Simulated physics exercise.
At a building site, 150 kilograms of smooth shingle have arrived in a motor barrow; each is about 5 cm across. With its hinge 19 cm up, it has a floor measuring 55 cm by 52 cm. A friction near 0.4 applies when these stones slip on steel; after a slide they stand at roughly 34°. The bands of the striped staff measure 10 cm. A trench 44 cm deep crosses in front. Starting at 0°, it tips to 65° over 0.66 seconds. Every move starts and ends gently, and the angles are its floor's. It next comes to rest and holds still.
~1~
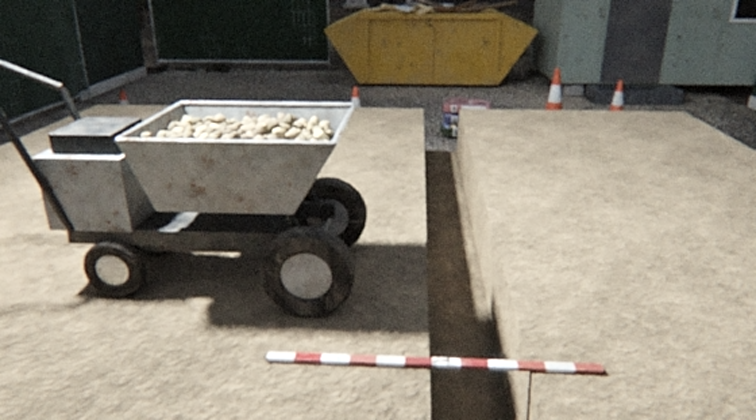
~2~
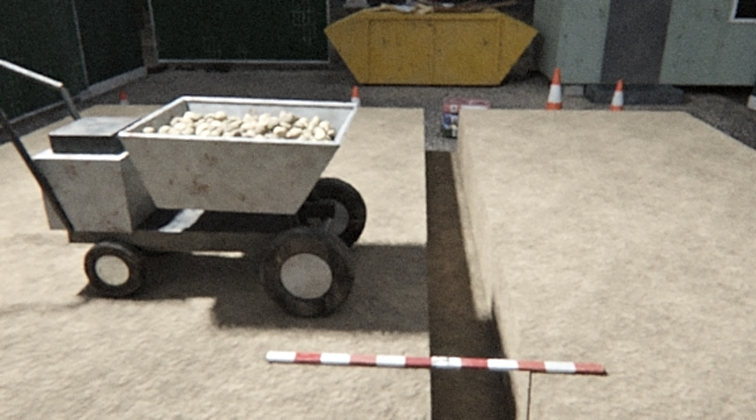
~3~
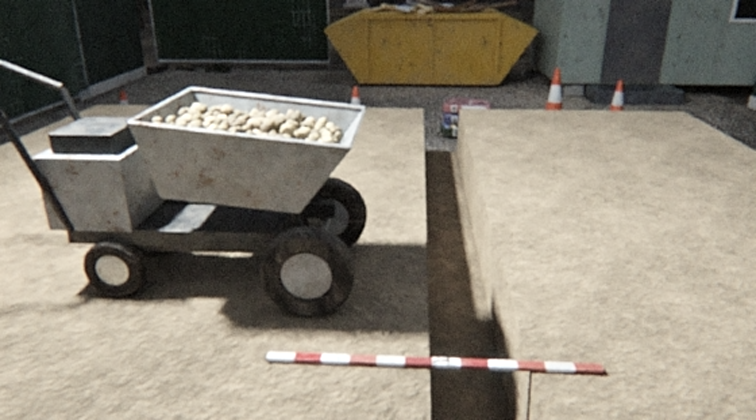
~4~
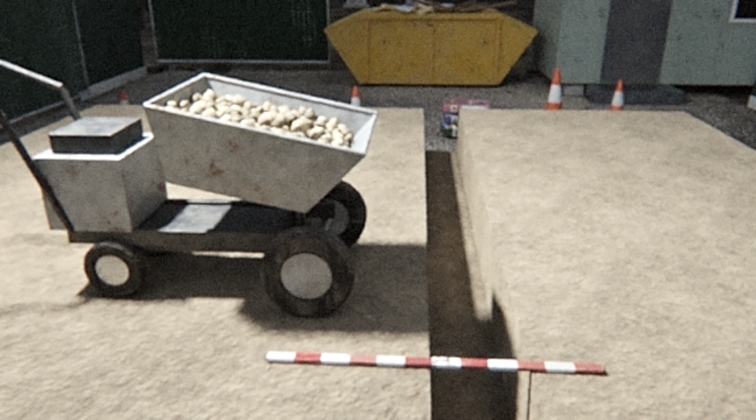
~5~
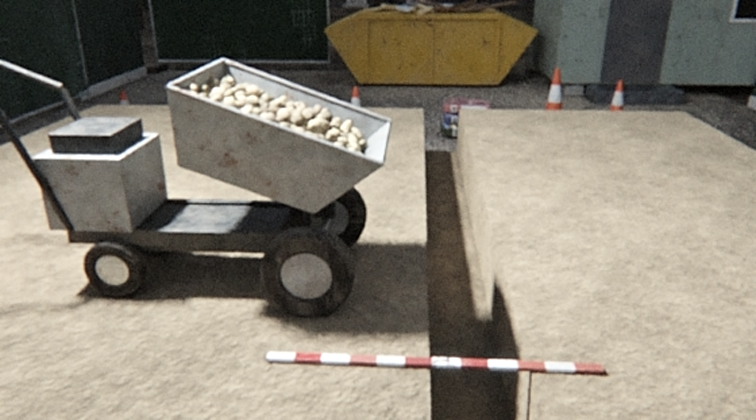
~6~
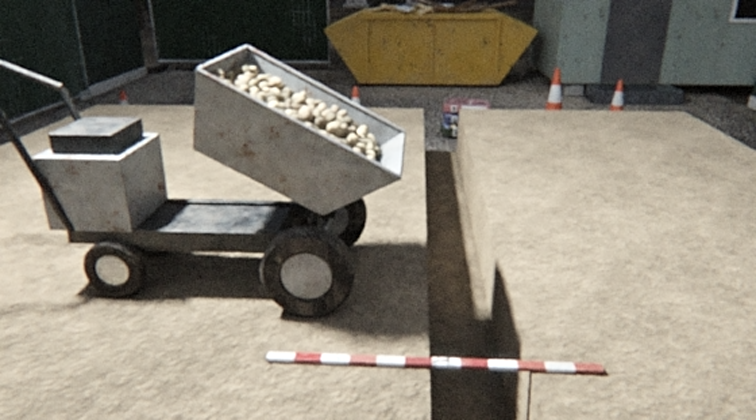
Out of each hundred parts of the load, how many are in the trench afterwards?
About 51 out of 100.
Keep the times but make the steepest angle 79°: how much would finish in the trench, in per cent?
It would come to about 60 percent.
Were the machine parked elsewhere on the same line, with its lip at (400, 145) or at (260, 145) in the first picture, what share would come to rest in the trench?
Roughly 15 percent for the first, and 70 percent for the second.
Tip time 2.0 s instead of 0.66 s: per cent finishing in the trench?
Roughly 75% would finish there.
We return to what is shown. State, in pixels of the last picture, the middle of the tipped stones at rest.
Their middle lands near (496, 343).
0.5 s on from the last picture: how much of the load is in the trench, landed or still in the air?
Close to 20 per cent at that time.
Then, 0.2 s after the last picture the floor is at 55°, 100 % in the skip; the foremost stones are at (425, 198).
Then, 0.5 s after the last picture the floor is at 65°, 79 % in the skip, 19 % in the trench, 2 % past the trench; the foremost stones are at (529, 280).
Then, 0.8 s after the last picture the floor is at 65°, 32 % in the skip, 29 % in the trench, 39 % past the trench; the foremost stones are at (703, 289).
Then, 2.8 s after the last picture the floor is at 65°, 9 % in the skip, 51 % in the trench, 40 % past the trench; the foremost stones are past the picture's edge.
